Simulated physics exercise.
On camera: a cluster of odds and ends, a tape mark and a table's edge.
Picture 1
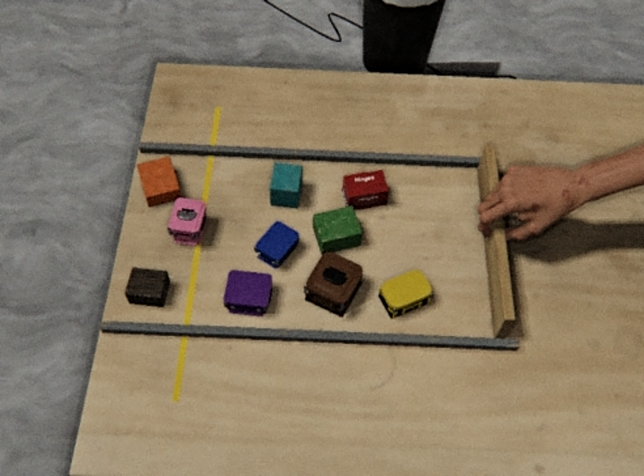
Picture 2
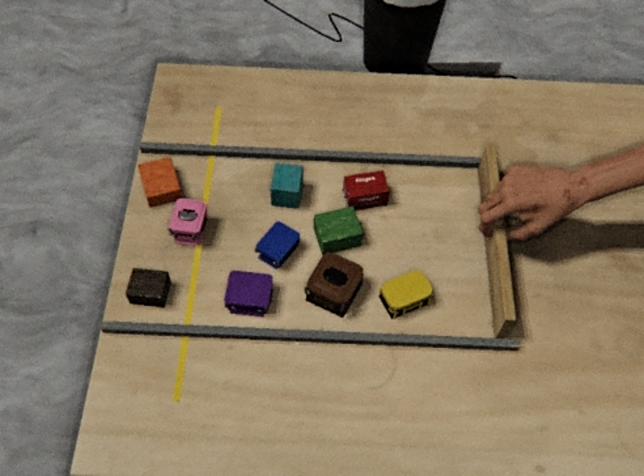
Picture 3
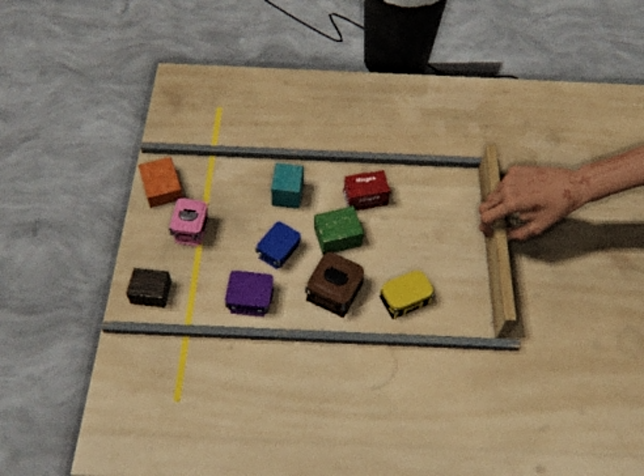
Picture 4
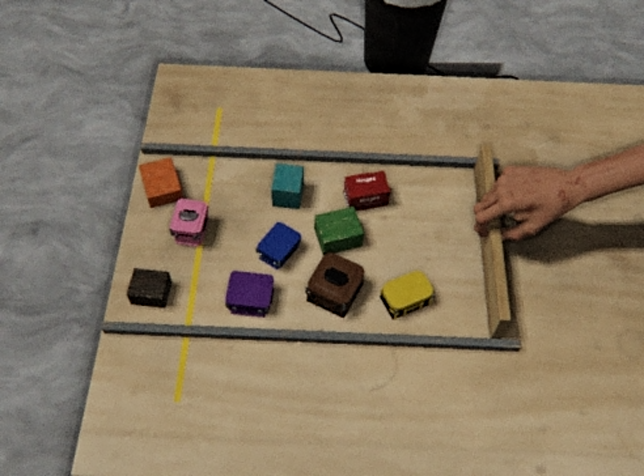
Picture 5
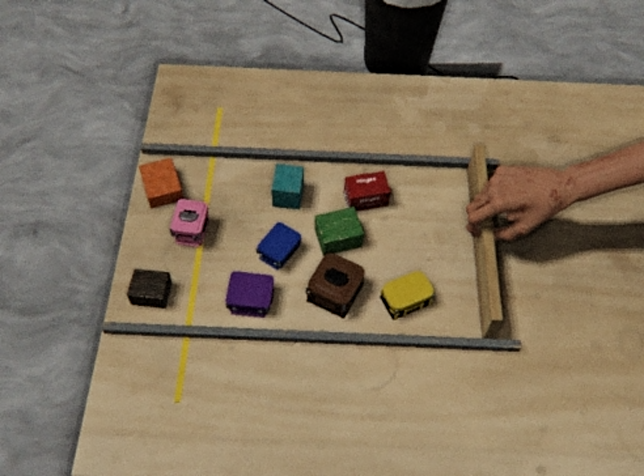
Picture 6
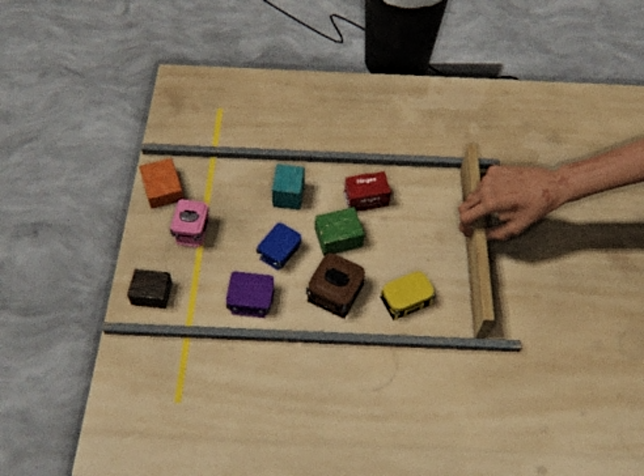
To begin with, a hand holds a wooden board upright at the right end of two grey rails, with colourful blocks and small cases scattered between them and across a yellow tape line. The hand then slides the board a short way left, while the scattered objects stay still, untouched by it.
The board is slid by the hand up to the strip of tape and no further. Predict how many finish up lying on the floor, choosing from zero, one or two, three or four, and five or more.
My prediction is three or four.
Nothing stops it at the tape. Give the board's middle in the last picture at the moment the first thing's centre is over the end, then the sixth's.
Around (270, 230); afterwards around (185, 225).
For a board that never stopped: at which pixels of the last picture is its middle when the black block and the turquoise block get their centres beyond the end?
Middle: Roughly (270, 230); roughly (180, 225).
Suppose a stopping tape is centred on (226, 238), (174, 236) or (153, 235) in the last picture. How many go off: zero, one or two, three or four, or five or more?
First either one or two, next 5 or more, finally five or more.
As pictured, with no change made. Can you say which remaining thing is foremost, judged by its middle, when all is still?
The answer is the pink case.
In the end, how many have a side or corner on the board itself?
3 in contact.
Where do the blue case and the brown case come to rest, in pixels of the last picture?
The blue case ends at (140, 238) and the brown case at (126, 272).
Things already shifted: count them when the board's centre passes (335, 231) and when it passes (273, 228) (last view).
Counts: 7 / 9.
A little later, none off yet; orange block at rest near (162, 183); black block at rest near (150, 289); pink case at rest near (191, 224).
Next, none off yet; orange block moving near (158, 183); black block tilted well over near (86, 300); pink case shifted about its own width near (158, 215).
When it is over, the number that fall off is three or four; down, purple case, black block and orange block.
